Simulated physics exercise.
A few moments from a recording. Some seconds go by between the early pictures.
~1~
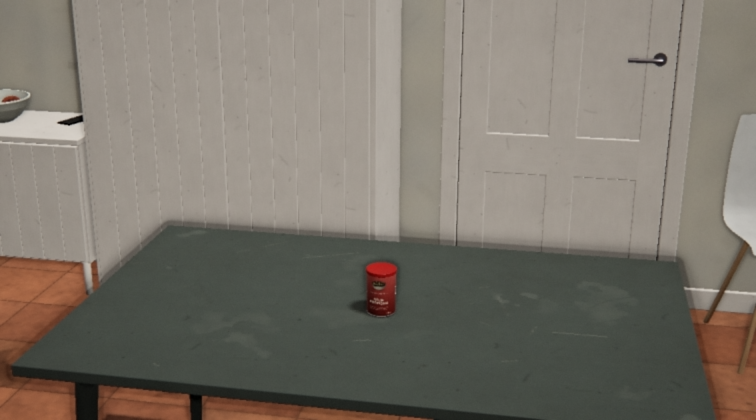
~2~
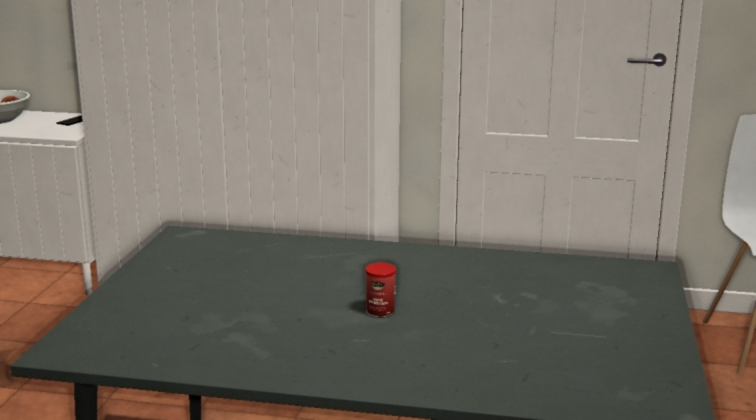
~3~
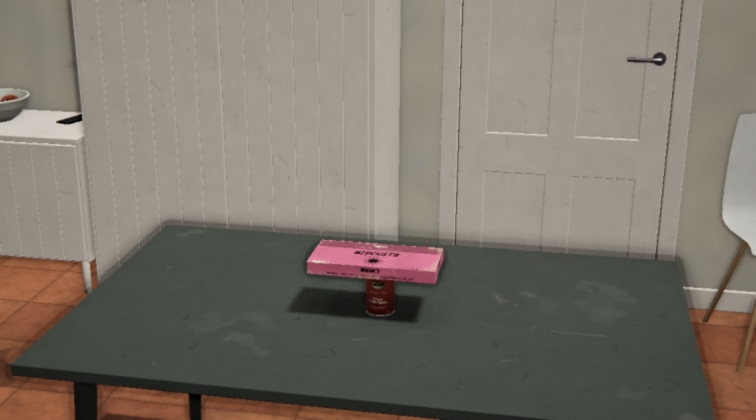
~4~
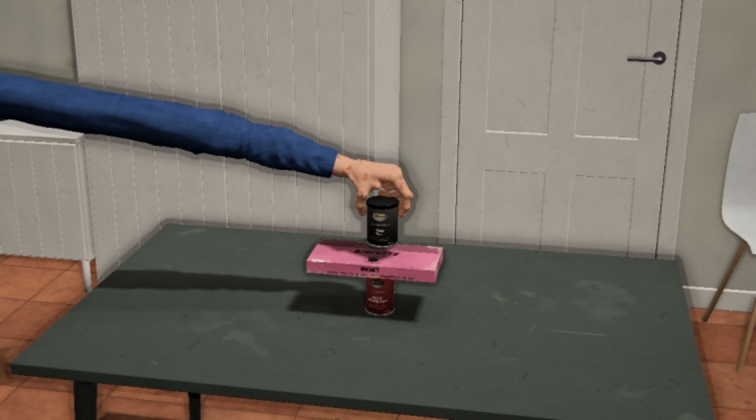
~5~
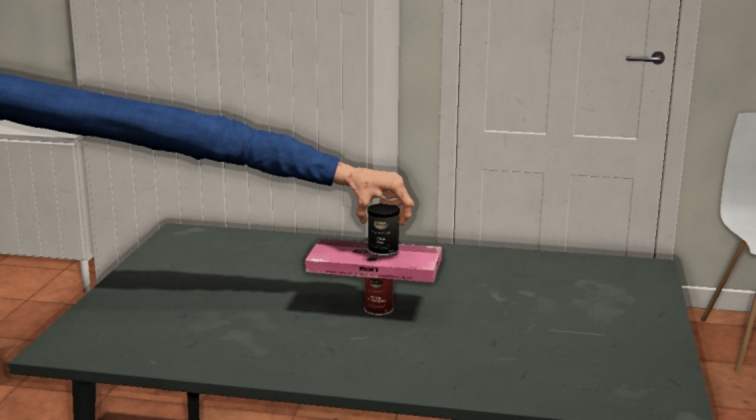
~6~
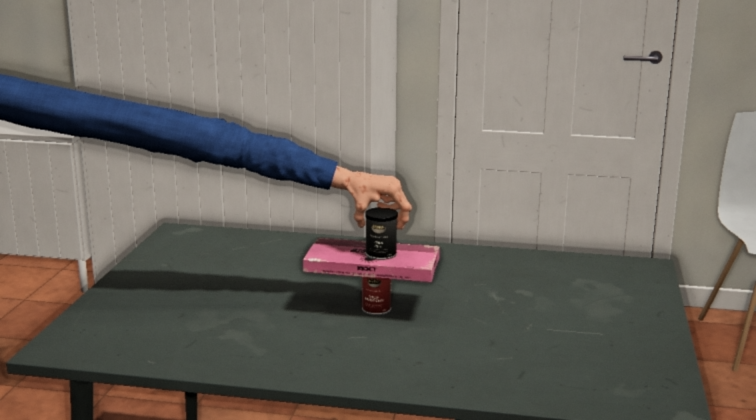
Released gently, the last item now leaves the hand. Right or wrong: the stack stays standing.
Right.
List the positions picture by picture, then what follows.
In the first picture, the last thing is not in view yet; red tin (381, 290).
In the second picture, the last thing is not in view yet; red tin (381, 290).
In the third picture, the last thing is not in view yet; red tin (380, 290).
The fourth picture shows on its way; black tin (383, 222); red tin (380, 289).
The fifth picture shows on its way; black tin (384, 229); red tin (379, 288).
The sixth picture shows set down, still held; black tin (381, 234); red tin (377, 288).
Then, 0.30 s on from there, no change.
Then, 1.20 s on from there, black tin resting near (381, 234).
In the end, all 3 unmoved. At the end, from the last picture's camera, black tin near (382, 234). The stack keeps its balance.
